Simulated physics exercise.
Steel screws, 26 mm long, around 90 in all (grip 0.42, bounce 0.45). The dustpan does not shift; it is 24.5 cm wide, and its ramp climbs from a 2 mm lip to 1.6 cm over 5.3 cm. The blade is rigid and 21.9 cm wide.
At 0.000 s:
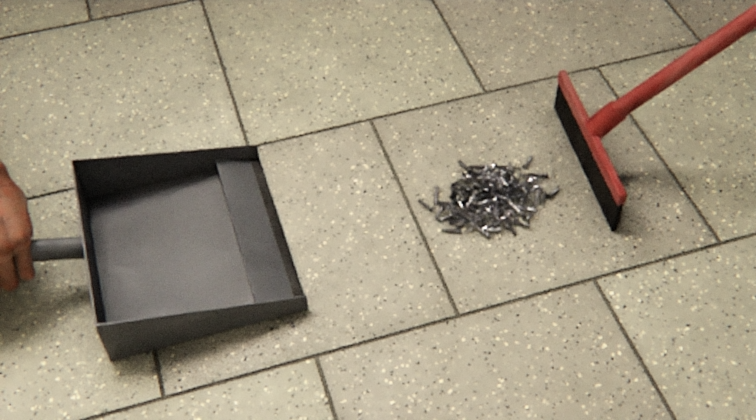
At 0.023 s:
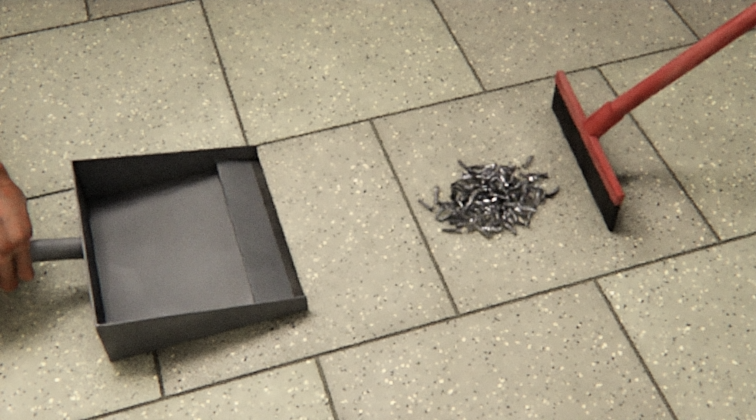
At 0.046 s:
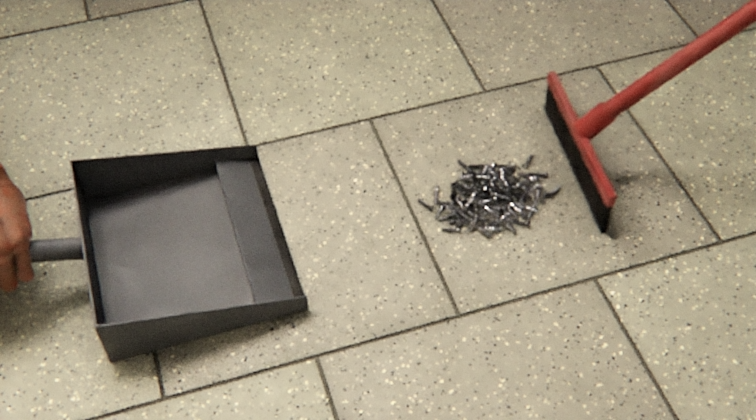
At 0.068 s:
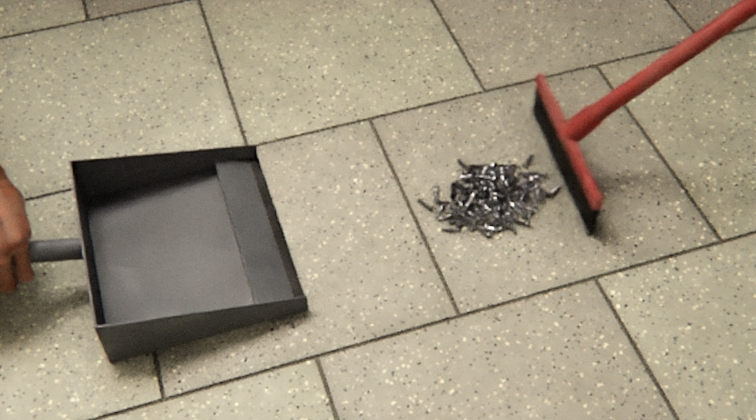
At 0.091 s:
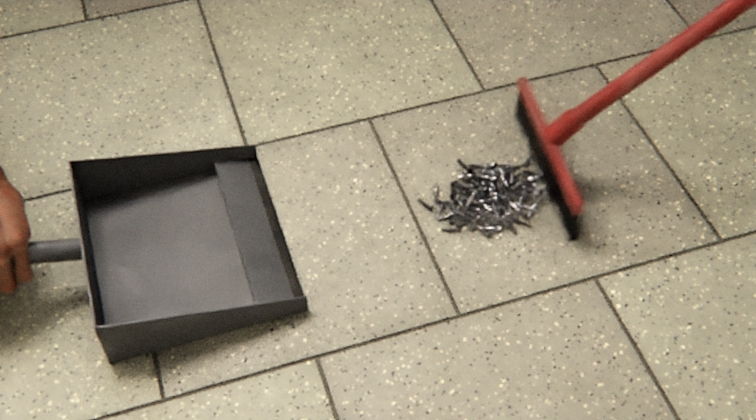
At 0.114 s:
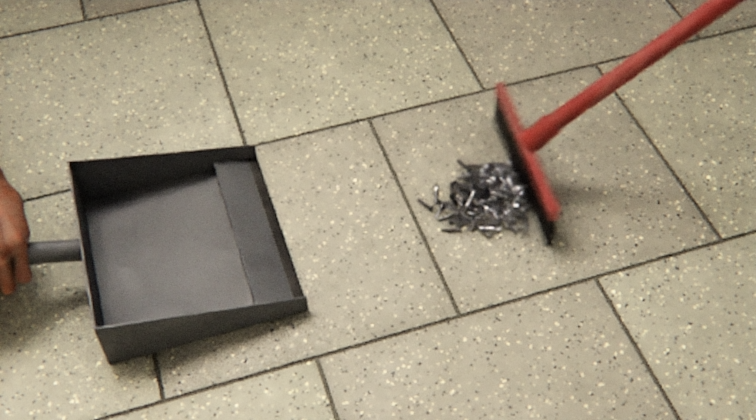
We see a dark dustpan held still by a hand at left on speckled floor tiles, while a red-handled blade at right slides leftward to a small pile of metal screws and pushes into its right edge.
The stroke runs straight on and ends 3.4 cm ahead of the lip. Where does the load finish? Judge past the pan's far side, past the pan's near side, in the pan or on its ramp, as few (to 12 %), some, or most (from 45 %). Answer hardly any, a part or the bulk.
Past the pan's far side: Hardly any; past the pan's near side: Hardly any; in the pan or on its ramp: The bulk.
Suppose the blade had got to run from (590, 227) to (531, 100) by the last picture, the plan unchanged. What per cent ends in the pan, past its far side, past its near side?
Pan 5, far 0, near 30.
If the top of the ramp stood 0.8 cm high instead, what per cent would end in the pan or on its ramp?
Then about 70 per cent.
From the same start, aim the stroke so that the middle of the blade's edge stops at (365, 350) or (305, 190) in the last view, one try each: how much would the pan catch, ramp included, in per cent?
About 15 and 60 per cent.
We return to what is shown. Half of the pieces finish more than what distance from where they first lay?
Some 30 cm.
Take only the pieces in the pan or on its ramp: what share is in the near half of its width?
About 60 per cent.
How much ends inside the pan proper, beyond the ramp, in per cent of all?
Roughly 40 per cent.
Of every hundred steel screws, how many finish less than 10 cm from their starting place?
Some 0 per cent.
Then, at 0.22 s, middle of the blade 16 cm from the lip; 0 % over the lip, far side 0 %, near side 0 %.
After 0.30 s, middle of the blade 7 cm from the lip; 0 % over the lip, far side 0 %, near side 5 %.
Then, at 0.51 s, middle of the blade 5 cm from the lip; 70 % over the lip, far side 0 %, near side 5 %.
At rest (2.1 s), far side 0 %, near side 5 %, pan 65 %, in front of the lip or behind the blade 30 %.
